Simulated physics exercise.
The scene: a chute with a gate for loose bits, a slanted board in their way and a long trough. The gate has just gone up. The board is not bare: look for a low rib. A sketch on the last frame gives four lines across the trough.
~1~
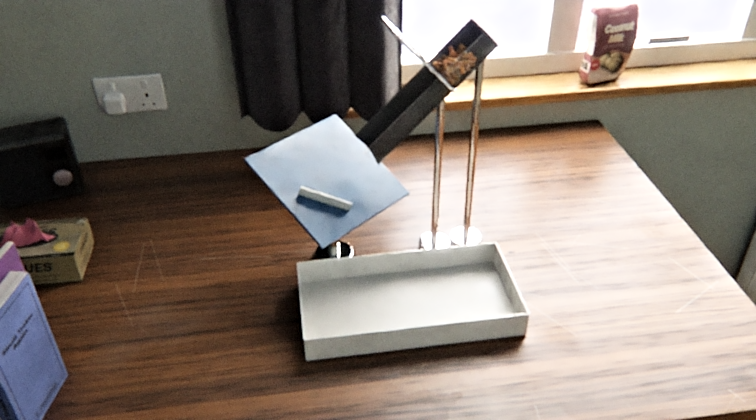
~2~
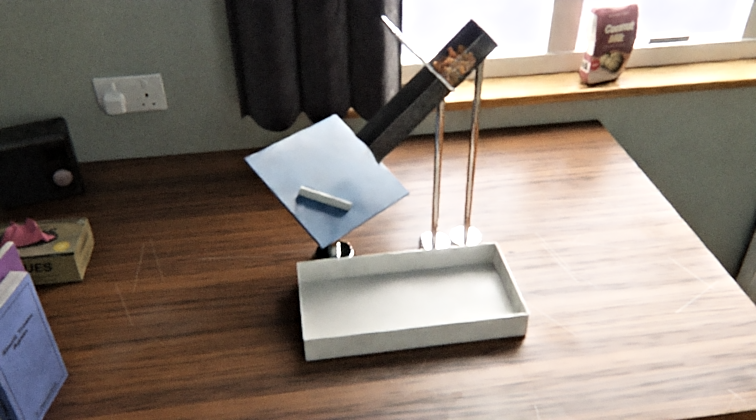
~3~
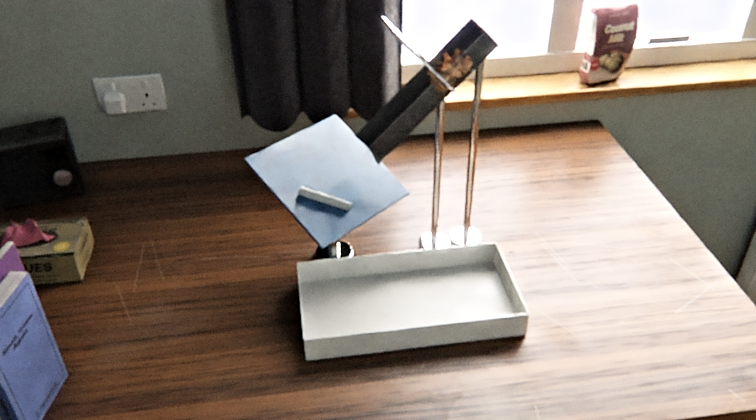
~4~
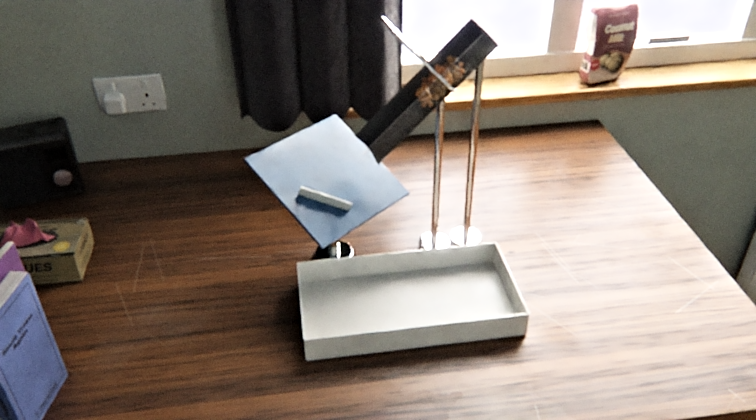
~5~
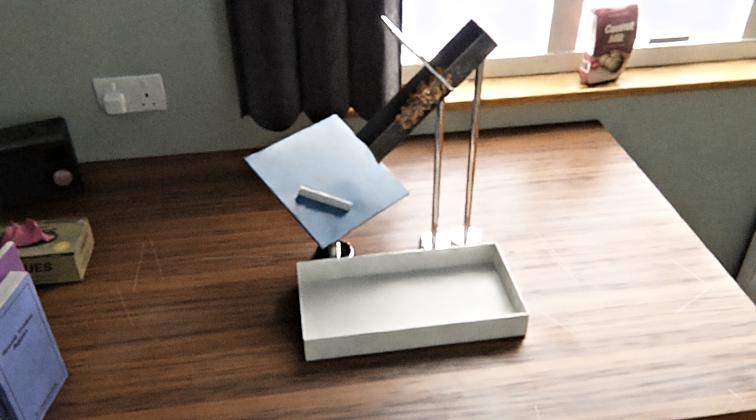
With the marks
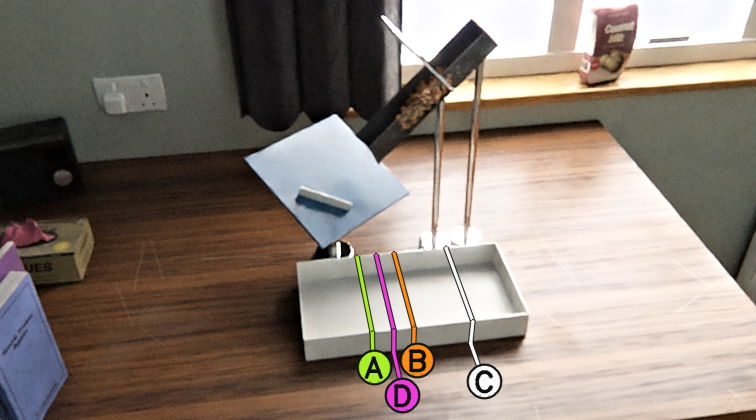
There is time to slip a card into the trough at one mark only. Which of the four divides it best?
I would pick line B.
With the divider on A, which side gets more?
The right side.
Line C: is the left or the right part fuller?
The left side.
On the marked copy, line A crosses the front rim at (372, 332); line B crosses the front rim at (413, 327); line C crosses the front rim at (472, 320); line D crosses the front rim at (393, 329).
If A is chosen, of what is caught, a small part on the left of the divider, nearly all on the right.
If B is chosen, of what is caught, about two thirds on the left of the divider, about a third on the right.
If C is chosen, of what is caught, nearly all on the left of the divider, a stray few on the right.
If D is chosen, of what is caught, a small part on the left of the divider, most on the right.
